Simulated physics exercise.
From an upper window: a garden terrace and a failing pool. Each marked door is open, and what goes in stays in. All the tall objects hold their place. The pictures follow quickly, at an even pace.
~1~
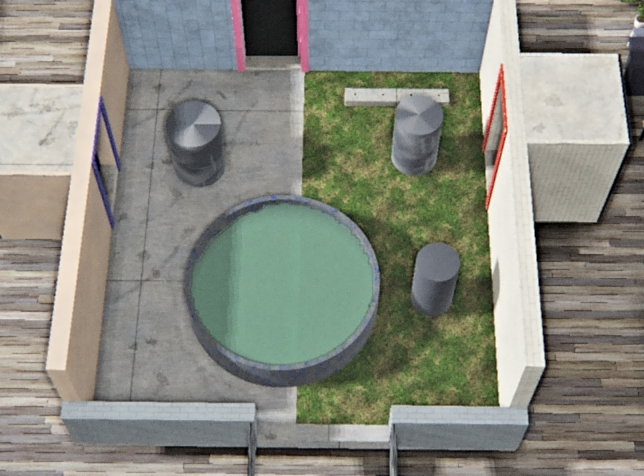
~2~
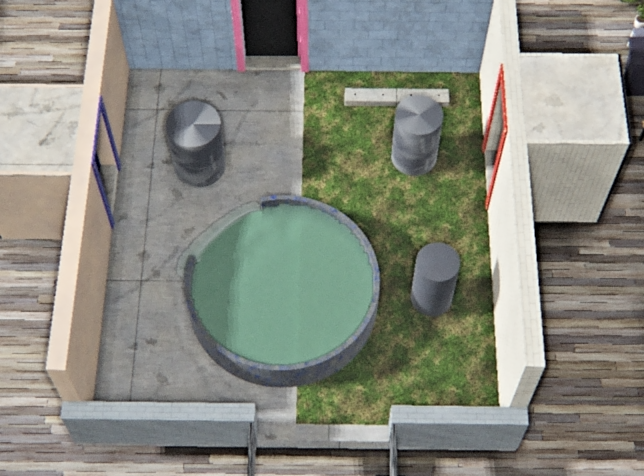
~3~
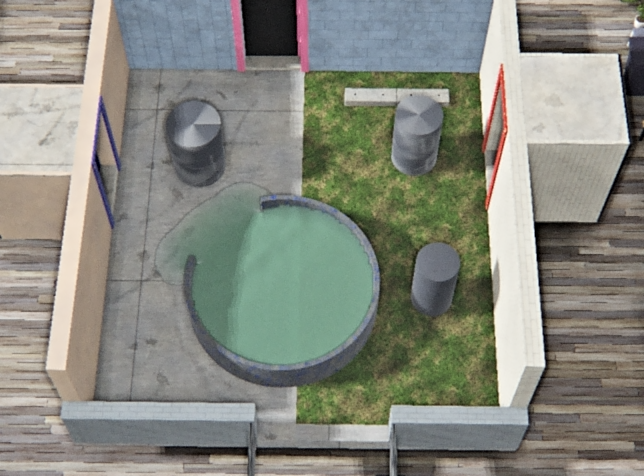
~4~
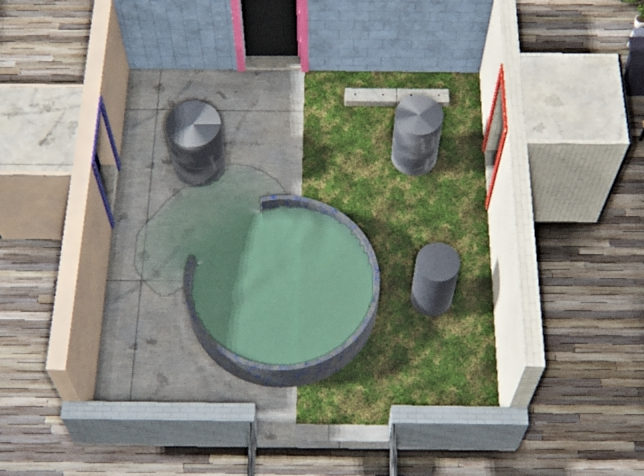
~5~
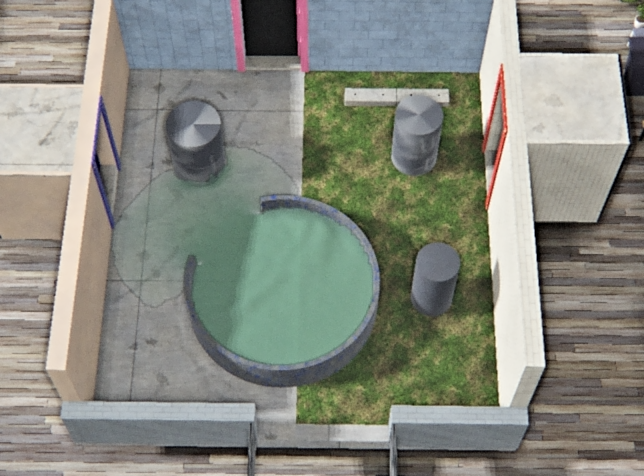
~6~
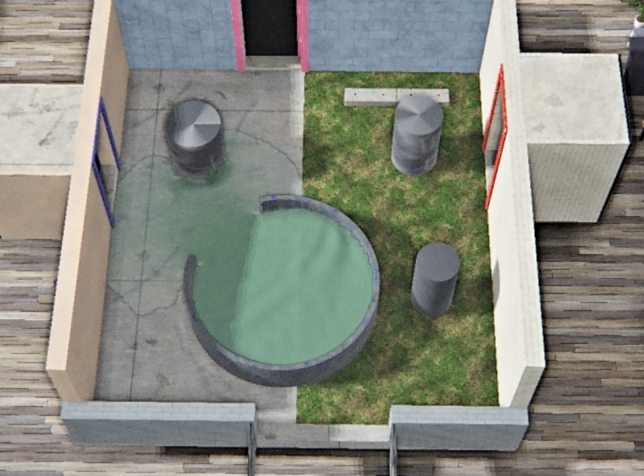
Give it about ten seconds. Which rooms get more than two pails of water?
The pink door lets in a lot; the red door admits no more than that; the blue door lets in a lot.
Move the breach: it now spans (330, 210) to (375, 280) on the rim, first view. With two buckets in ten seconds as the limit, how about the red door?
Then: Red door lets more in.
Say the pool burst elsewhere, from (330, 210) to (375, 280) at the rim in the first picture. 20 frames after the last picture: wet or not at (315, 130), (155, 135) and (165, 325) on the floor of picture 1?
One after the other: Covered, not flooded, clear.
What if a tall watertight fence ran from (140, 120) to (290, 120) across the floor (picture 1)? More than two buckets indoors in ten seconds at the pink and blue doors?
In short: Pink holds; blue floods.
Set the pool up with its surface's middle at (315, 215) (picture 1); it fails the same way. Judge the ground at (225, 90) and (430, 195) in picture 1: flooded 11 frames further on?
In turn: Flooded, free of water.
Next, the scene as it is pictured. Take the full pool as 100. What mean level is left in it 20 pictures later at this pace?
I make it 46 per cent.
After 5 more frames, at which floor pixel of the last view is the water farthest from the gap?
At about (129, 77).
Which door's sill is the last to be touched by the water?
I say the red-painted one.
A moment on, water covers 25 % of the floor; the pink door not reached, the red door not reached, the blue door under two buckets in.
Next, water covers 40 % of the floor; the pink door under two buckets in, the red door not reached, the blue door far over two buckets in.
Then, water covers 55 % of the floor; the pink door over two buckets in, the red door not reached, the blue door far over two buckets in.
Later, water covers 80 % of the floor; the pink door over two buckets in, the red door wet at the sill, nothing in, the blue door far over two buckets in.
In the end, water covers 95 % of the floor; the pink door over two buckets in, the red door wet at the sill, nothing in, the blue door far over two buckets in.
